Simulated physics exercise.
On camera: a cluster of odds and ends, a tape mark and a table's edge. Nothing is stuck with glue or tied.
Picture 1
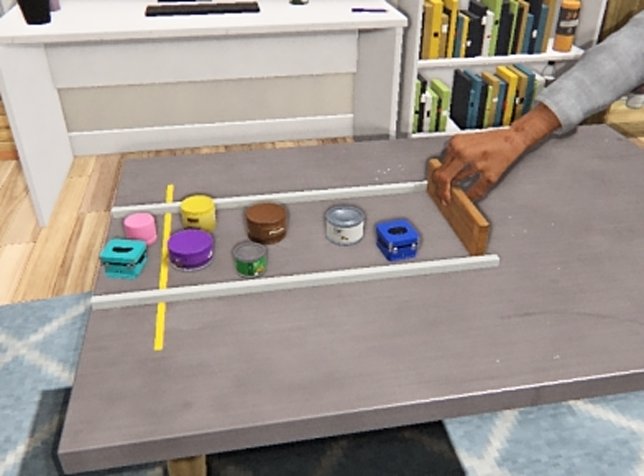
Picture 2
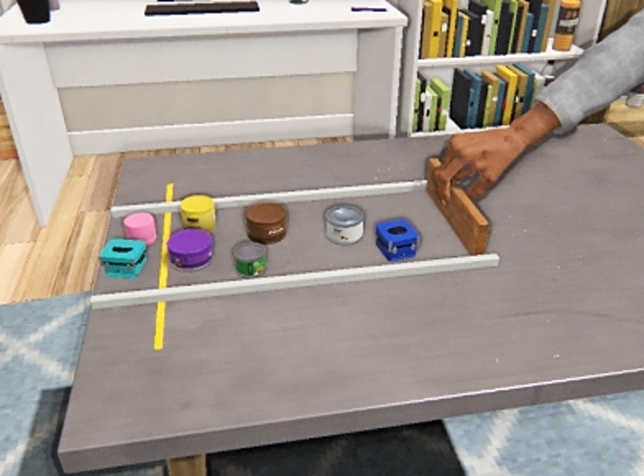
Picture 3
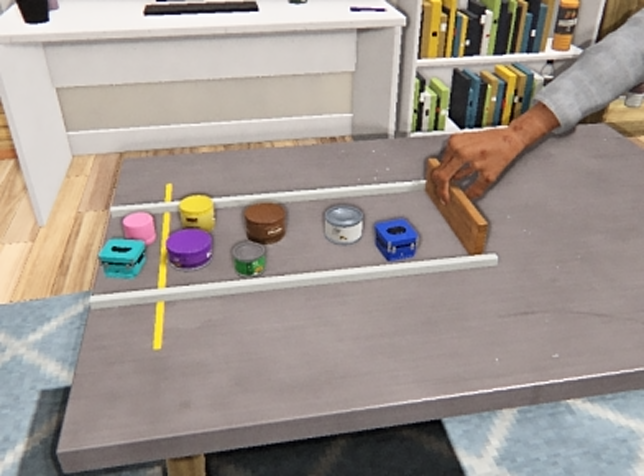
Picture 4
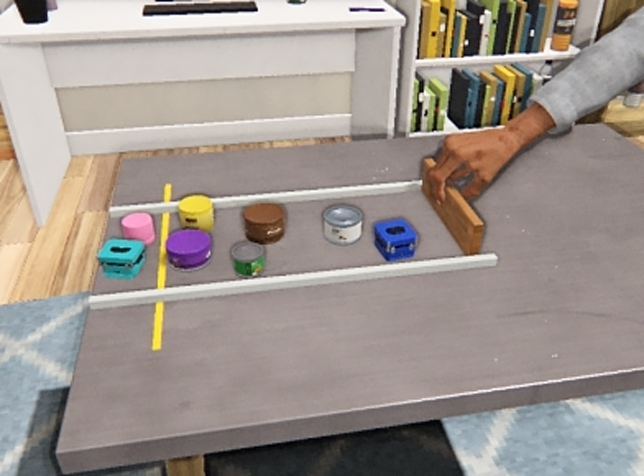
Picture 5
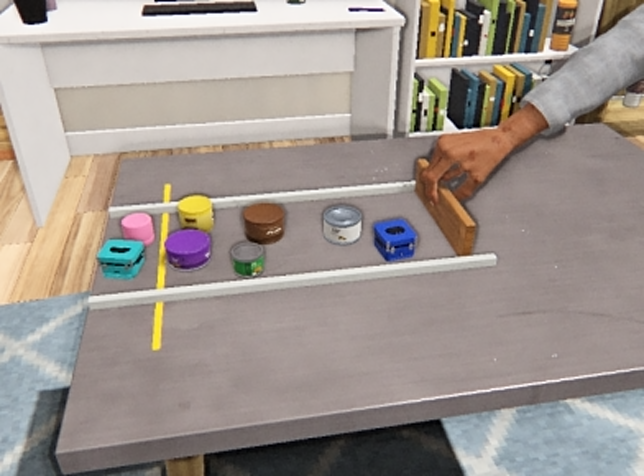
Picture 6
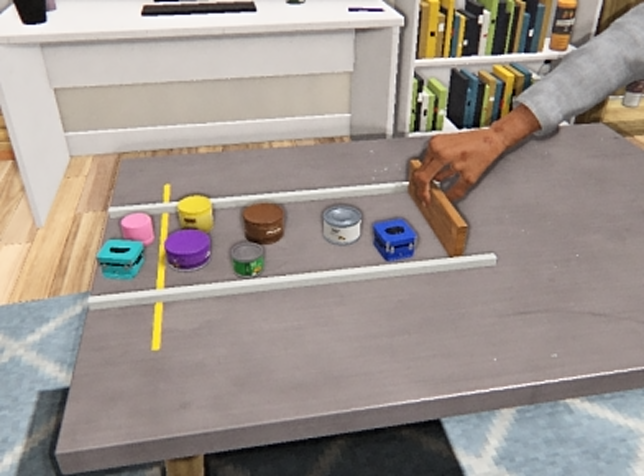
On a grey tabletop, a hand slides a wooden board slightly to the left between two pale rails, while the eight small colourful containers, some near a yellow tape line at the left, stay where they are.
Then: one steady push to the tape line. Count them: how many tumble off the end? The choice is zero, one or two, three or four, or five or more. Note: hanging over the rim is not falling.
I expect one or two drops over the end.
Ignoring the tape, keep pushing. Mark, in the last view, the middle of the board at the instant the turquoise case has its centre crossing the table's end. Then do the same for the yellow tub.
I'd say about (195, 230) for the first one and about (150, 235) for the second.
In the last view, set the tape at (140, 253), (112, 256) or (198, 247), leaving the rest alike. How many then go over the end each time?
Respectively 5, 8 and 0.
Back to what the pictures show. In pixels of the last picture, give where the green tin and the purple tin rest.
The first sits around (106, 284), while the other sits around (102, 263).
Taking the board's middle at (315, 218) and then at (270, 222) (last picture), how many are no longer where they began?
Tally: 3; 5.
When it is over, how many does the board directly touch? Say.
In contact: 3.
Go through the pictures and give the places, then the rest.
Turquoise case (125, 259); pink lid (141, 230); purple tin (191, 251); board (454, 206); tape (166, 251), in the first picture.
Pink lid (140, 230); brown tub (266, 224), in the second picture.
Purple tin (190, 250); board (453, 205), in the third picture.
Turquoise case (123, 259); blue case (395, 241), in the fourth picture.
Pink lid (138, 230); white tin (342, 226), in the fifth picture.
Turquoise case (122, 260); pink lid (138, 230); purple tin (188, 250); board (434, 207); tape (163, 251), in the sixth picture.
A little later, none off yet; turquoise case at rest near (122, 260); pink lid at rest near (138, 230); purple tin at rest near (188, 250).
Next, none off yet; turquoise case moving near (114, 261); pink lid at rest near (138, 230); purple tin shifted about its own width near (157, 256).
When it is over, the number that fall off is one or two; down, turquoise case.
